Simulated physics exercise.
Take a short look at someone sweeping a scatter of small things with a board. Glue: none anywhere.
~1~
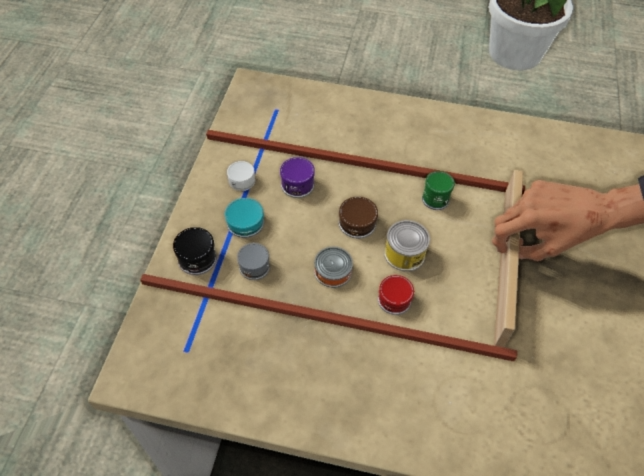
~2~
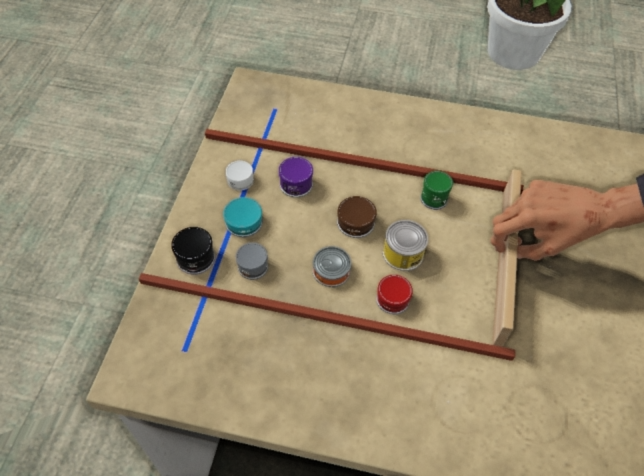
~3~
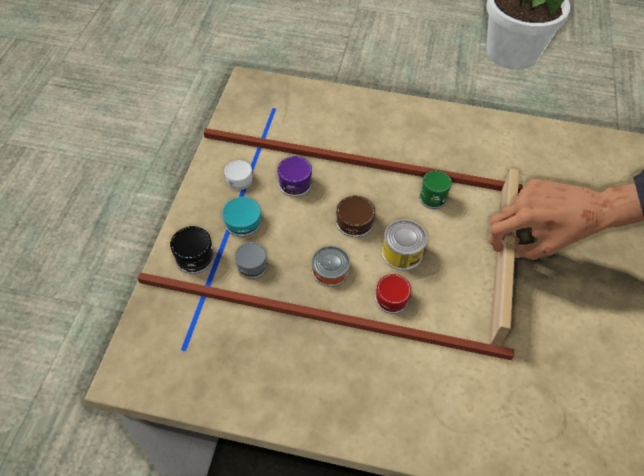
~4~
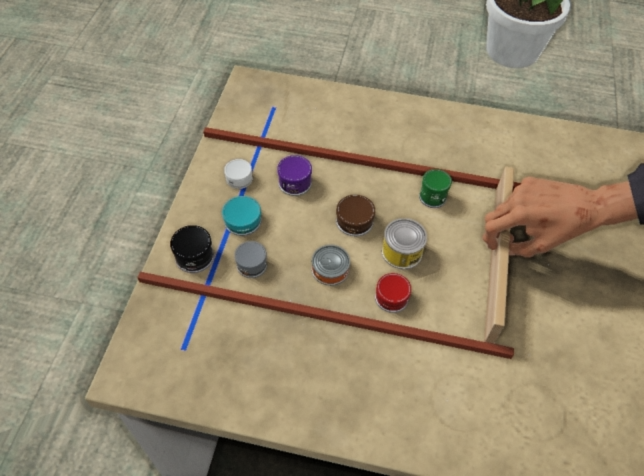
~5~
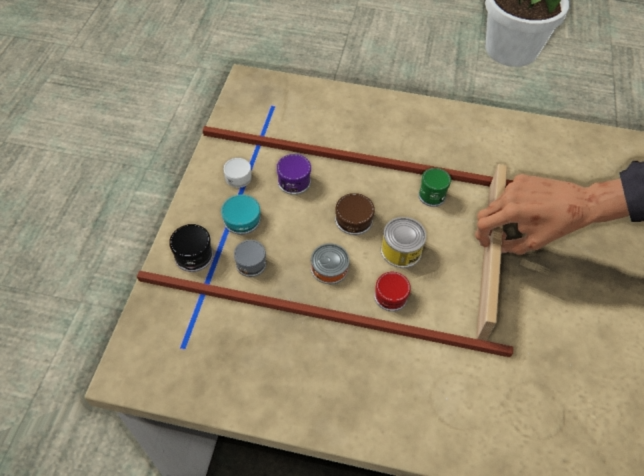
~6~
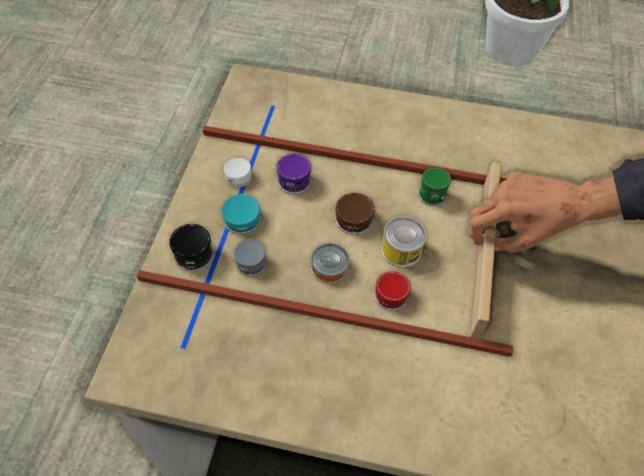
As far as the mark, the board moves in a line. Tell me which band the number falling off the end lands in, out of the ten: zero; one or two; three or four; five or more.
It lands in the one or two band.
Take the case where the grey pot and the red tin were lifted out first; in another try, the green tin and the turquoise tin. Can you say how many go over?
That gives 0 for the first pair taken away and 1 for the second.
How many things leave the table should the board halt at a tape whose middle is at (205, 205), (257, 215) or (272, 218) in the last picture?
Going through them in order, you'd see 6, 0 and 0.
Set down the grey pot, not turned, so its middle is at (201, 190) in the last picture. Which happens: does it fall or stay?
From that start, the object then does not stay.
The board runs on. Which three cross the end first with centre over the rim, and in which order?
The black pot goes first, followed by the turquoise tin and then the white tub.
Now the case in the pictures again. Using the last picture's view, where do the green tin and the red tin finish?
The first near (240, 149), the second near (198, 256).
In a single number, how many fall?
It comes to 1.
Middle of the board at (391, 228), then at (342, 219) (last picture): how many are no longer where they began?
At the first point the count is 4, at the second it's 5.
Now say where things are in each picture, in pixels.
In the first frame, black pot (195, 251); white tub (241, 176); turquoise tin (245, 218); board (509, 254); tape (238, 214).
In the second frame, white tub (240, 176); orange pot (332, 267).
In the third frame, turquoise tin (242, 217); green tin (435, 190).
In the fourth frame, black pot (193, 249); purple tin (295, 176).
In the fifth frame, white tub (238, 173); red tin (392, 292).
In the sixth frame, black pot (192, 248); white tub (238, 172); turquoise tin (241, 214); board (486, 246); tape (234, 211).
Soon after, none off yet; black pot at rest near (192, 248); white tub at rest near (238, 172); turquoise tin at rest near (241, 214).
By the end, the number that fall off is one or two; fallen, black pot.
